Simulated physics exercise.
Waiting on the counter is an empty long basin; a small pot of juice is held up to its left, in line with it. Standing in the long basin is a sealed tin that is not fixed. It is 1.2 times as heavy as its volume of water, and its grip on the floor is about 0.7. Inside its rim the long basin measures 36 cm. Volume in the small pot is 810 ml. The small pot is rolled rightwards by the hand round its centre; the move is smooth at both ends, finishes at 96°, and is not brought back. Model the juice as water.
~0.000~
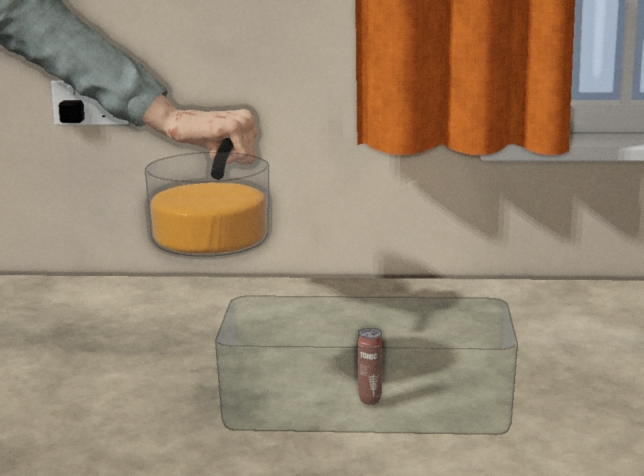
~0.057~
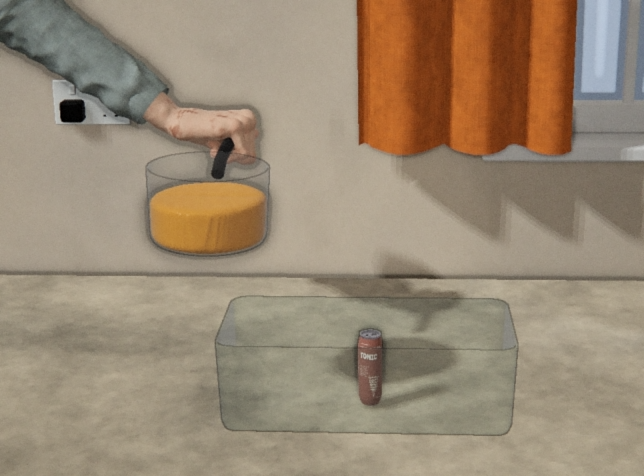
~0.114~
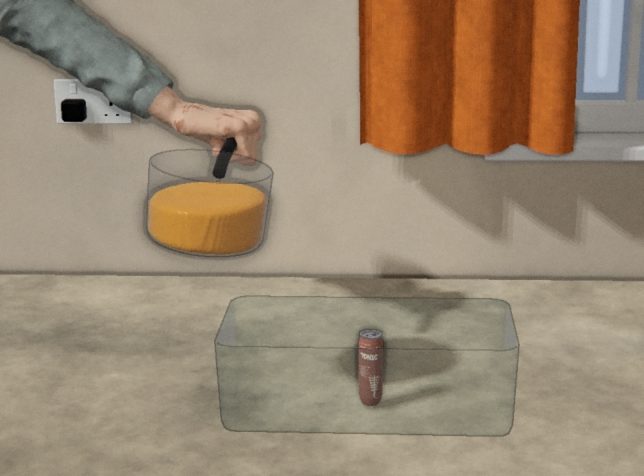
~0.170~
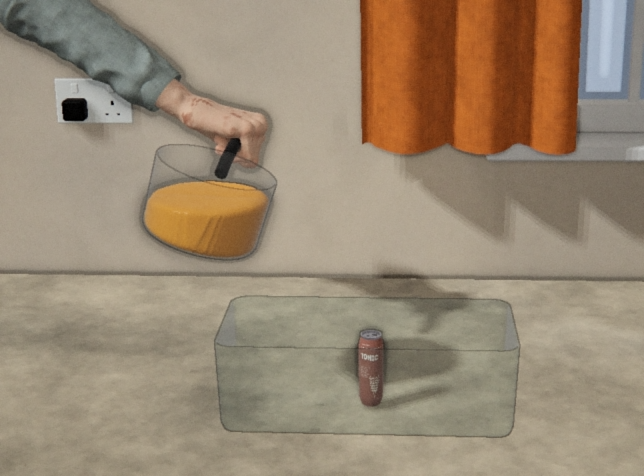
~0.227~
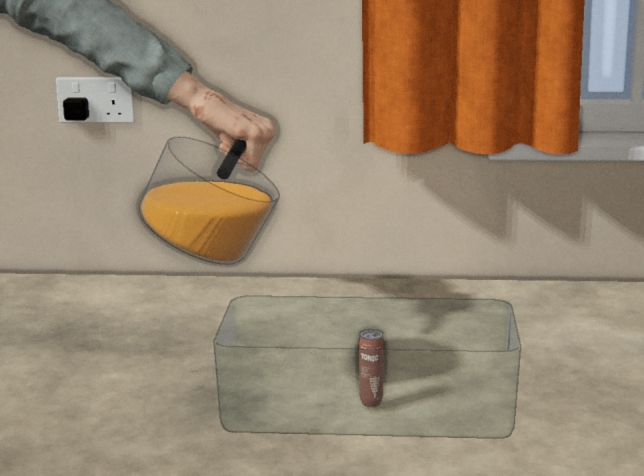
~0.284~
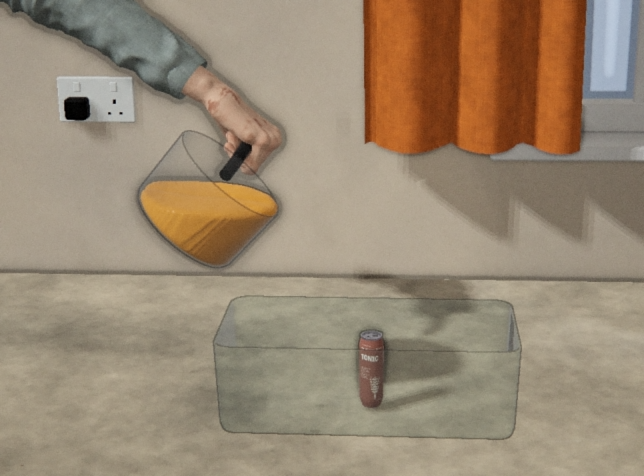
On a stone-like counter by an orange curtain, a hand steadily tilting a clear pot of orange juice rightwards beside a glass basin holding a tin.
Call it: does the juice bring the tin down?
Call: Not brought down.
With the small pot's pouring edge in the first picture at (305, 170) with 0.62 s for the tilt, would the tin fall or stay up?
After that, the tin overturns.
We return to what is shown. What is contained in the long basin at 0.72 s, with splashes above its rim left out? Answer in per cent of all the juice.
Some 72 per cent.
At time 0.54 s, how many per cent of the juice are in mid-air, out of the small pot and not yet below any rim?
Estimate: Some 40 % of the total.
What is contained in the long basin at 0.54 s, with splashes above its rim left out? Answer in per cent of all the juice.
Roughly 16 per cent.
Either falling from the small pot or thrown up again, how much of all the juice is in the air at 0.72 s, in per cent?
Estimate: About 12 in a hundred.
After 0.54 s the tilt is 92° and 44 per cent is still to pour; the tin stands where it began.
After 0.72 s the tilt is 96° and 17 per cent is still to pour; the tin stands where it began.
After 0.91 s the tilt is 96° and 6 per cent is still to pour; the tin stands where it began.
After 1.12 s the tilt is 96° and 2 per cent is still to pour; the tin stands where it began.
In the end the tin stands where it began.
